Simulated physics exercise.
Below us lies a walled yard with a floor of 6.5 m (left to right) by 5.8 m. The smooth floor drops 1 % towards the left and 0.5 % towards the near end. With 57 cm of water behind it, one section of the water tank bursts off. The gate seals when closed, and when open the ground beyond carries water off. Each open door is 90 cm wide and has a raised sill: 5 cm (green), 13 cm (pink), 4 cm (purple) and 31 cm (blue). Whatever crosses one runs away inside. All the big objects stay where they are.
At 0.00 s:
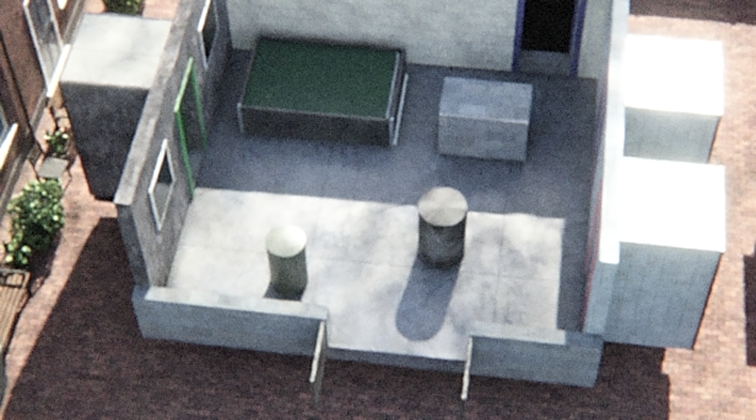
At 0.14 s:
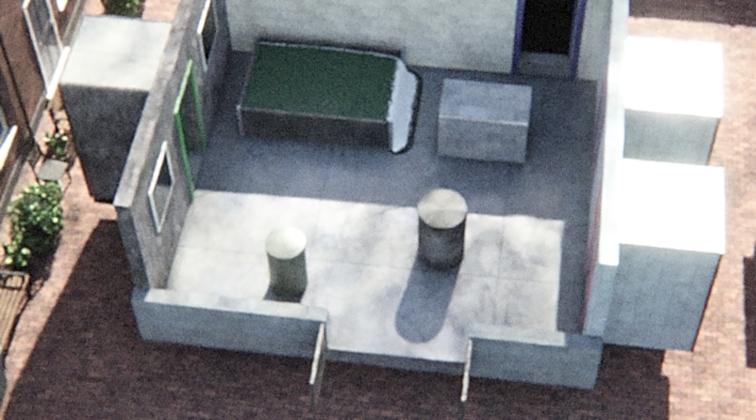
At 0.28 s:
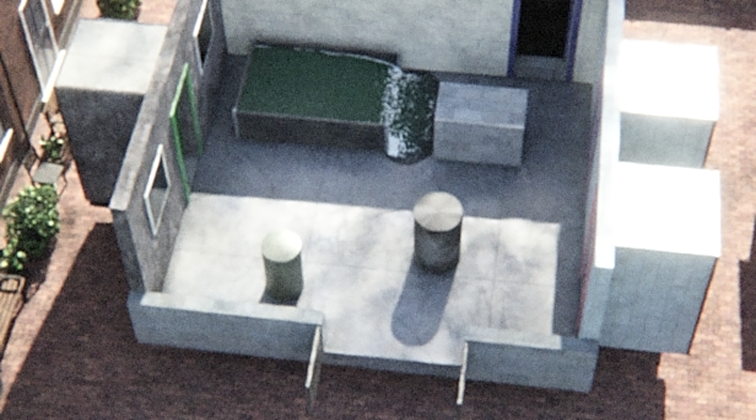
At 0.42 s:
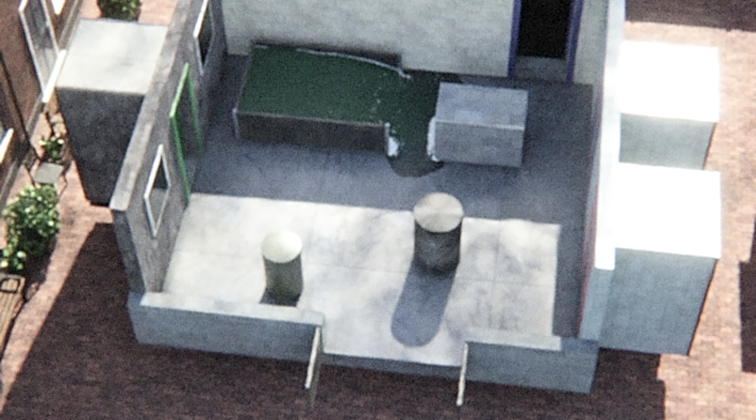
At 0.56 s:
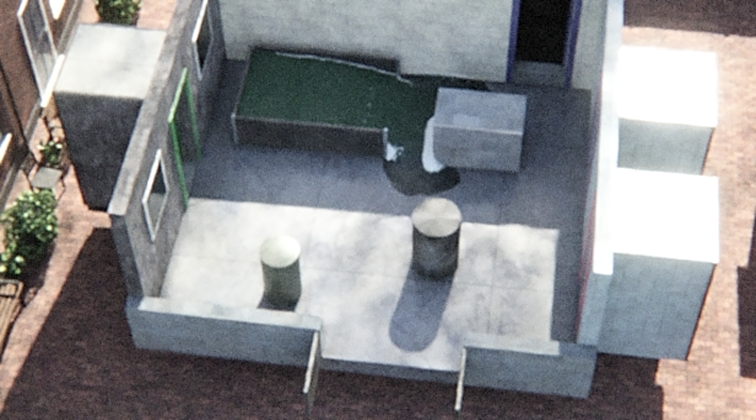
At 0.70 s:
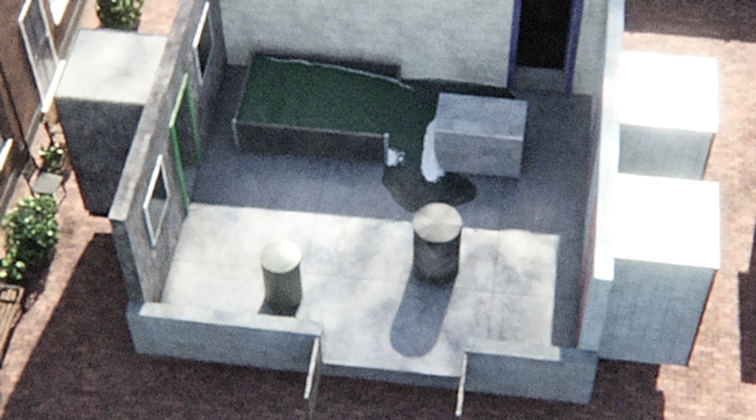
Dark green water bursts from the right end of a long grey tank against the back wall, foams white against a pale grey block, then slips behind it and spreads forward in a dark patch towards a grey cylinder. The roofless walled yard, seen from high above, has a shorter pale cylinder at left, a green-framed door and brick paving outside. The view shifts very slightly.
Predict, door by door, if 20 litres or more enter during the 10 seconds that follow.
The water let in: At the green door it keeps below the limit; at the pink door it stays under the limit; at the purple door it passes the limit; at the blue door it keeps below the limit.
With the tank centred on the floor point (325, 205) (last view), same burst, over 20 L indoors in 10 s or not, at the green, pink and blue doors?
Against that limit: Green below, pink below, blue below.
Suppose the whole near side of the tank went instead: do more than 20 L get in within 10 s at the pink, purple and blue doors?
Then: Pink not over, purple under, blue below.
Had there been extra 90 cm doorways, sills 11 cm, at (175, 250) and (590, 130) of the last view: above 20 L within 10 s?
In that order: Not over, above.
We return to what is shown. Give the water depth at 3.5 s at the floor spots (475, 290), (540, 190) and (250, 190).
Roughly 1, 6 and 0 cm, in turn.
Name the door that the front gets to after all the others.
The green one.
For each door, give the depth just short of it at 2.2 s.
In cm: Green 0, pink 0, purple 5, blue 14.
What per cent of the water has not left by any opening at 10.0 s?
About 82 per cent.
After 1.4 s water covers 20 % of the floor and is deepest (38 cm) near (429, 142); green door not reached, pink door not reached, purple door not reached, blue door 15 cm at the sill, 0 L in.
After 2.2 s water covers 40 % of the floor and is deepest (37 cm) near (580, 116); green door not reached, pink door not reached, purple door 5 cm at the sill, 0 L in, blue door 14 cm at the sill, 0 L in.
After 3.5 s water covers 60 % of the floor and is deepest (27 cm) near (537, 128); green door not reached, pink door 13 cm at the sill, 0 L in, purple door 11 cm at the sill, 14 L in, blue door 21 cm at the sill, 0 L in.
After 6.0 s water covers 80 % of the floor and is deepest (17 cm) near (480, 365); green door not reached, pink door 10 cm at the sill, 1 L in, purple door 6 cm at the sill, 50 L in, blue door 12 cm at the sill, 0 L in.
After 10.0 s water covers 95 % of the floor and is deepest (12 cm) near (154, 331); green door 8 cm at the sill, 5 L in, pink door 6 cm at the sill, 1 L in, purple door 3 cm at the sill, 56 L in, blue door 4 cm at the sill, 0 L in.
